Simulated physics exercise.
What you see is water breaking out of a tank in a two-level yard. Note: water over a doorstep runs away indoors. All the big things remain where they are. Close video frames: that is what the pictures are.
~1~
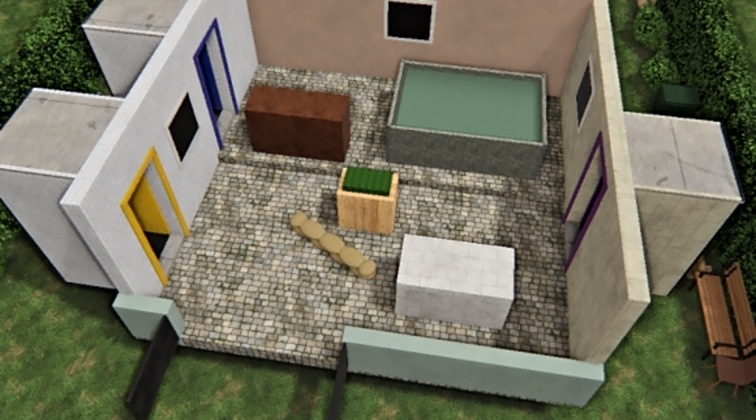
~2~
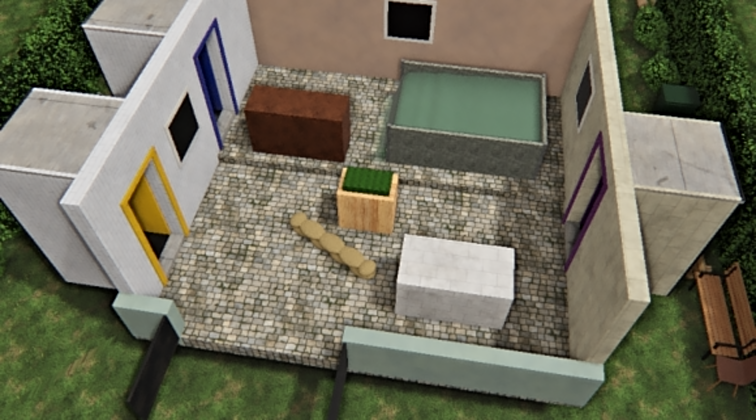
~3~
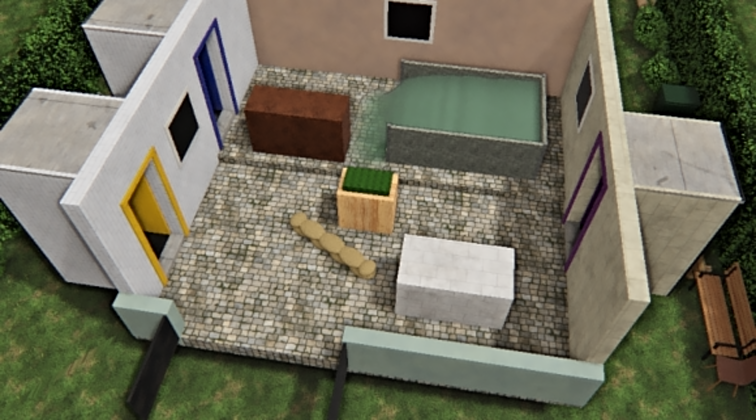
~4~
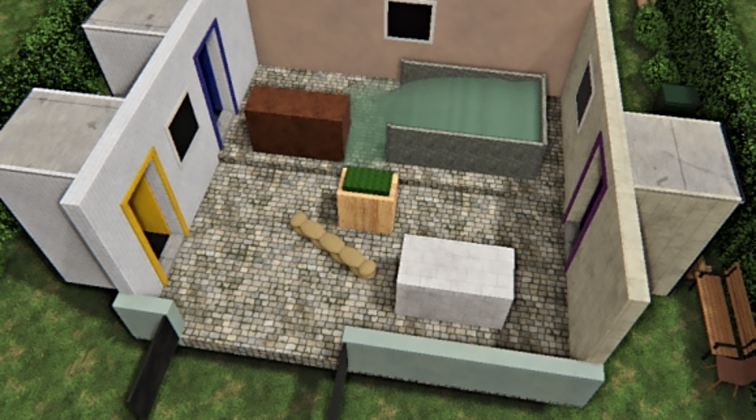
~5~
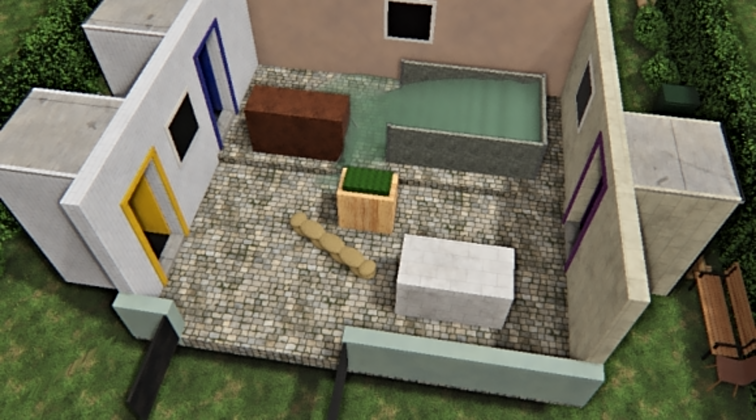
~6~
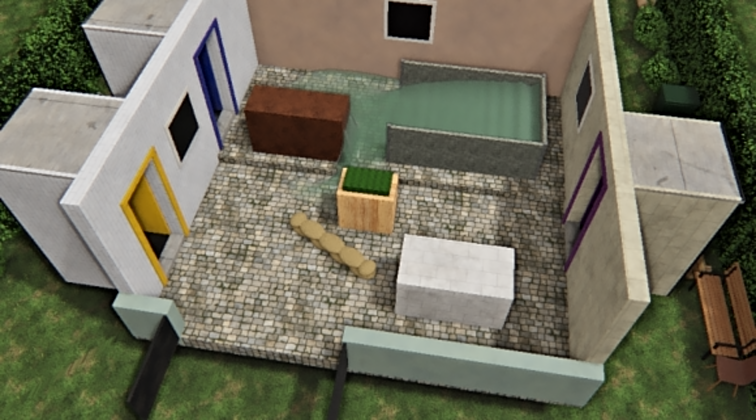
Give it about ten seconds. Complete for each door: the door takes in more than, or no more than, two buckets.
Completed: The purple door takes in no more than two buckets; the yellow door takes in more than two buckets; the blue door takes in more than two buckets.
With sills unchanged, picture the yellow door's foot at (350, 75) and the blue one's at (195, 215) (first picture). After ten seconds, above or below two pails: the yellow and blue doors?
As I see it, the yellow door exceeds the limit while the blue door stays within limit.
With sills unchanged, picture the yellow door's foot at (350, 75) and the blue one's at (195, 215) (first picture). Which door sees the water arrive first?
The door marked yellow.
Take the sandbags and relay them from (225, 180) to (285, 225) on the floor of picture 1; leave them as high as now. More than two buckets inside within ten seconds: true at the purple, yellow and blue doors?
My take: Purple stays below the mark, yellow stays below the mark, and blue exceeds the mark.
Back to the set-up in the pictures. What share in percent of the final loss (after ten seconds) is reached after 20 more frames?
Roughly 15 percent.
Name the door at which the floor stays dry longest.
Result: The purple one.
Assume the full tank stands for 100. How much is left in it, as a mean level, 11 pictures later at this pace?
About 36 per cent.
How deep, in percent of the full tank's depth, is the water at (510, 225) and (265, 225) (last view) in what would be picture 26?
About 4 per cent at the first place and 6 per cent at the second.
A moment on, water covers 30 % of the floor; the purple door not reached, the yellow door not reached, the blue door over two buckets in.
Next, water covers 50 % of the floor; the purple door not reached, the yellow door wet at the sill, nothing in, the blue door over two buckets in.
Then, water covers 65 % of the floor; the purple door wet at the sill, nothing in, the yellow door under two buckets in, the blue door far over two buckets in.
Later, water covers 90 % of the floor; the purple door wet at the sill, nothing in, the yellow door over two buckets in, the blue door far over two buckets in.
In the end, water covers 95 % of the floor; the purple door wet at the sill, nothing in, the yellow door over two buckets in, the blue door far over two buckets in.
